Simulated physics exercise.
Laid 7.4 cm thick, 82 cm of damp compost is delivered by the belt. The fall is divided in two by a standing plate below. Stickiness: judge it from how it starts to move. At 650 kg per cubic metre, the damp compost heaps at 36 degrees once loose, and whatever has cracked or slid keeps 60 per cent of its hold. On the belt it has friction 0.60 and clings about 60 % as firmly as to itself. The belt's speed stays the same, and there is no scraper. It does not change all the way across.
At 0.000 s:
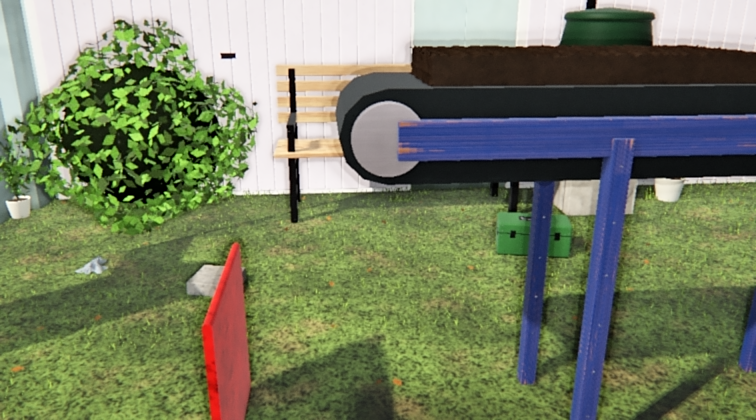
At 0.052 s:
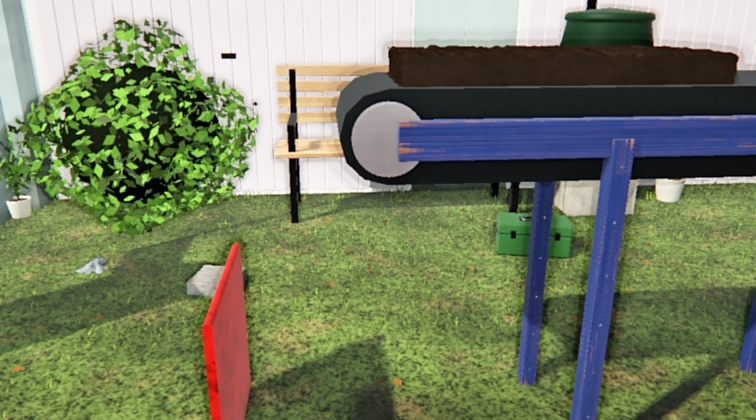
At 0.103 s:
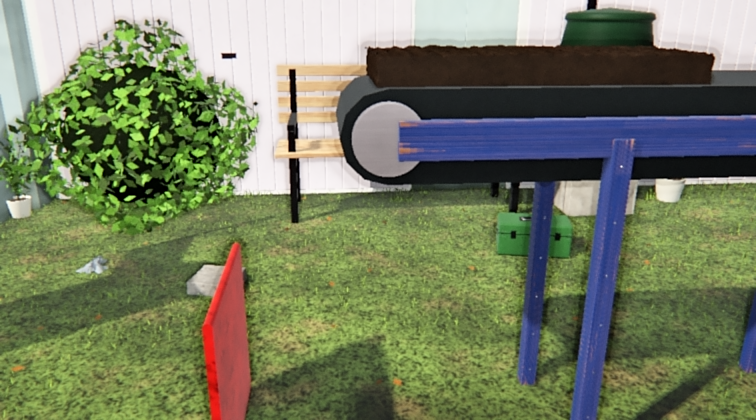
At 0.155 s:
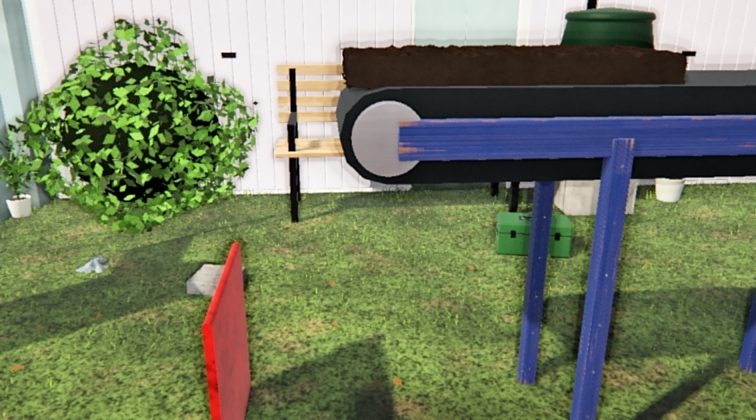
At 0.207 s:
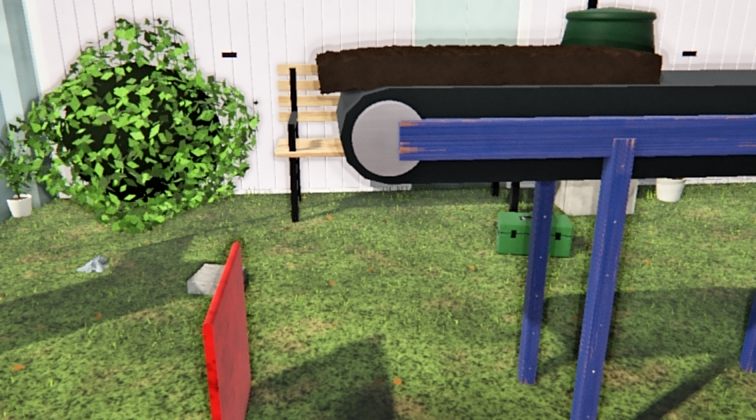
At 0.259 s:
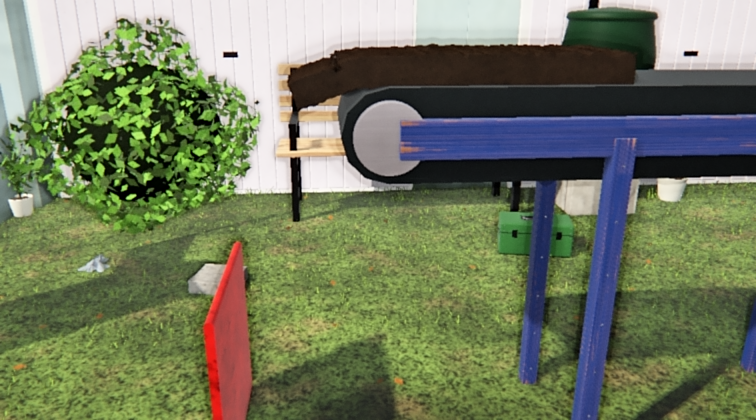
A dark brown slab of compost slides left along the conveyor, its front end drooping and cracking.
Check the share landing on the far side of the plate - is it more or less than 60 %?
I expect it to be more.
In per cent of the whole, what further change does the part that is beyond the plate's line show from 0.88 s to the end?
From that time to the end, some 30 % of the whole.
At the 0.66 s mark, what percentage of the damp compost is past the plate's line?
That share is about 35 %.
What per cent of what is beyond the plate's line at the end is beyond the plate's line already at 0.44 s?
Near 0 in a hundred.
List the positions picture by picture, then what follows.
Foremost bit of the damp compost at (432, 56), in the first picture.
Foremost bit of the damp compost at (404, 56), in the second picture.
Foremost bit of the damp compost at (377, 59), 3 % of it past the top of the roller, in one piece, in the third picture.
Foremost bit of the damp compost at (348, 65), 11 % of it past the top of the roller, in one piece, in the fourth picture.
Foremost bit of the damp compost at (319, 72), 19 % of it past the top of the roller, in one piece, in the fifth picture.
Foremost bit of the damp compost at (290, 82), 27 % of it past the top of the roller, cracking, in the sixth picture.
After 0.44 s, 0 % is beyond the plate's line.
After 0.66 s, 36 % is beyond the plate's line.
After 0.88 s, 68 % is beyond the plate's line.
After 1.10 s, 100 % is beyond the plate's line.
After 2.26 s, 100 % is beyond the plate's line.
